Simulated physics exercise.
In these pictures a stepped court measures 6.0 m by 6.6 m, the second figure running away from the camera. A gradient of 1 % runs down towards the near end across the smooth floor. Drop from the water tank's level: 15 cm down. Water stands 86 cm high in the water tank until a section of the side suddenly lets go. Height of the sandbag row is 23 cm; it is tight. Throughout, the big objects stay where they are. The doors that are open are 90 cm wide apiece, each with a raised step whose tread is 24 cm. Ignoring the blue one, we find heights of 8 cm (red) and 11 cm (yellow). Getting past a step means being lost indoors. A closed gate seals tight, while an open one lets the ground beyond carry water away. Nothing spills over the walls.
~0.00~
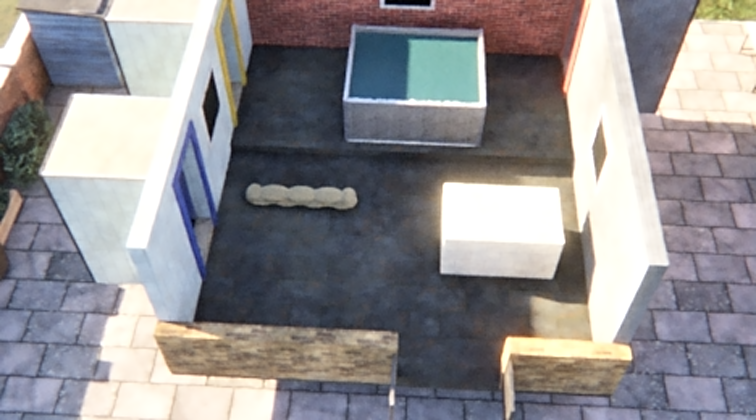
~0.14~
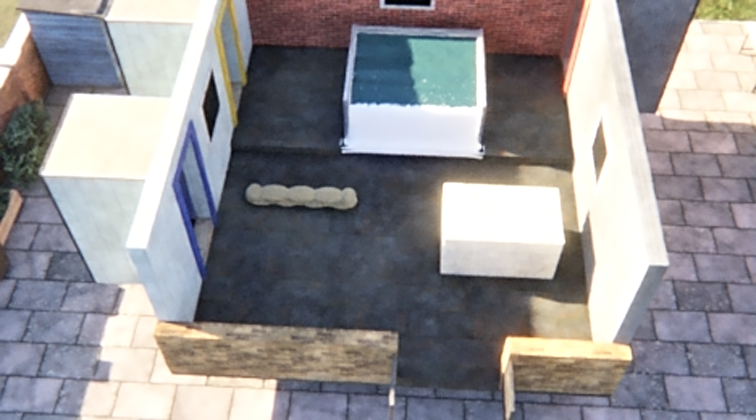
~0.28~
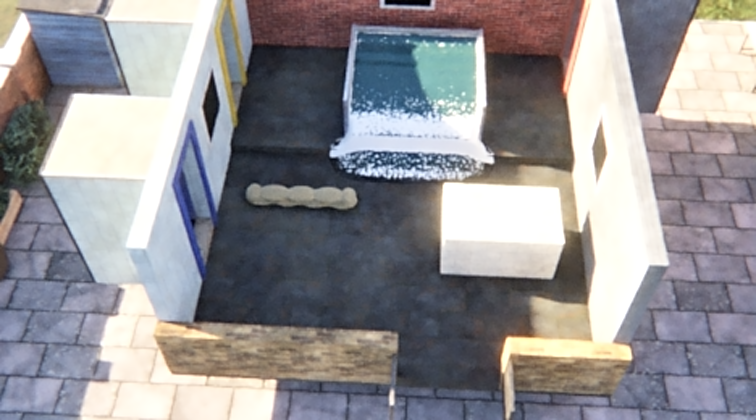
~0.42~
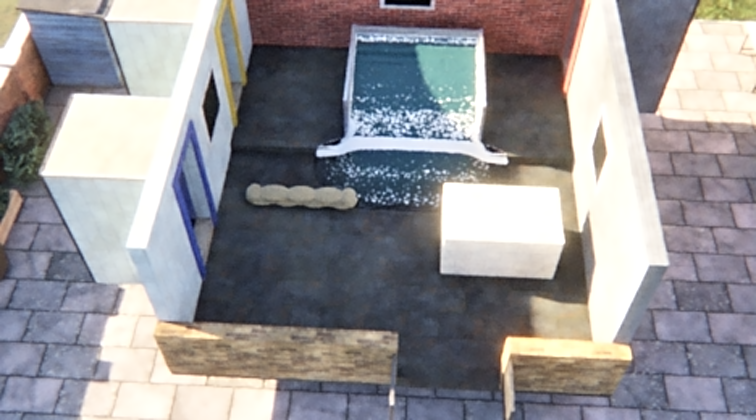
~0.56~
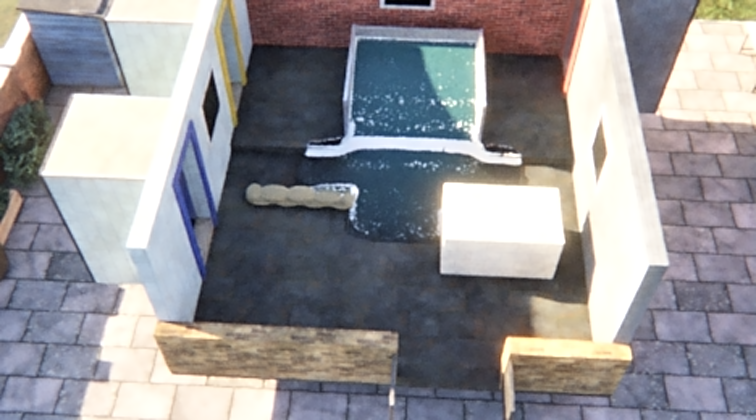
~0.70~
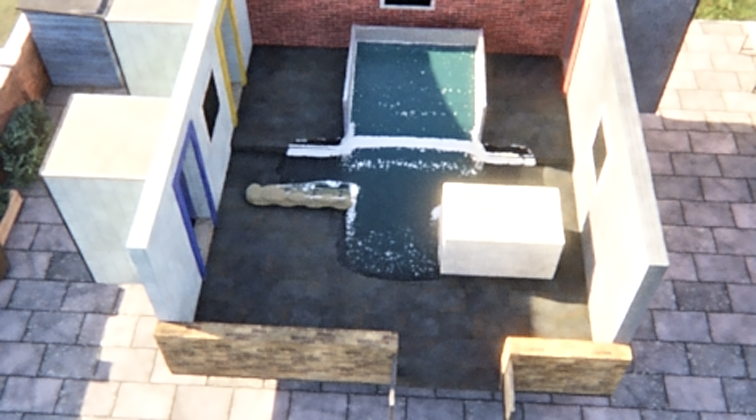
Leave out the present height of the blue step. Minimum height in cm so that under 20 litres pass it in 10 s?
I would say 10.5 cm.
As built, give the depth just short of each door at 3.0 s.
The red door has 2 cm, the blue door 16 cm and the yellow door 1 cm.
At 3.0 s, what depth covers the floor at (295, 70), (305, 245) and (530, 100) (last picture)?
The three readings, in order, are 0, 3 and 2 cm.
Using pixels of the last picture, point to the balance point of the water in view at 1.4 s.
Centre of mass: About (409, 173) px.
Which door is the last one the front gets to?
Red.
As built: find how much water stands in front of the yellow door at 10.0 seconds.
Lab note: Depth approx. 1.0 cm.
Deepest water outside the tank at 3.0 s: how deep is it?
48 cm.
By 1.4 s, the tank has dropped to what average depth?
The mean depth is about 34 cm.
After 1.4 s water covers 40 % of the floor, deepest (55 cm) near (446, 216); it has not reached the blue door.
After 3.0 s water covers 70 % of the floor, deepest (48 cm) near (187, 351); 16 cm at the blue door, 0 litres in over its 26 cm step.
After 10.0 s water covers 70 % of the floor, deepest (16 cm) near (187, 351); 9 cm at the blue door, 0 litres in over its 26 cm step.
At the blue door as built, the water arrived by 1.8 s and peaked near 18 cm at 3.4 s.
Run again over the same 10 s with other heights there, 35 litres in over 9 cm, 14 litres over 12 cm. The limit of 20 litres is kept from about 10.5 cm up.
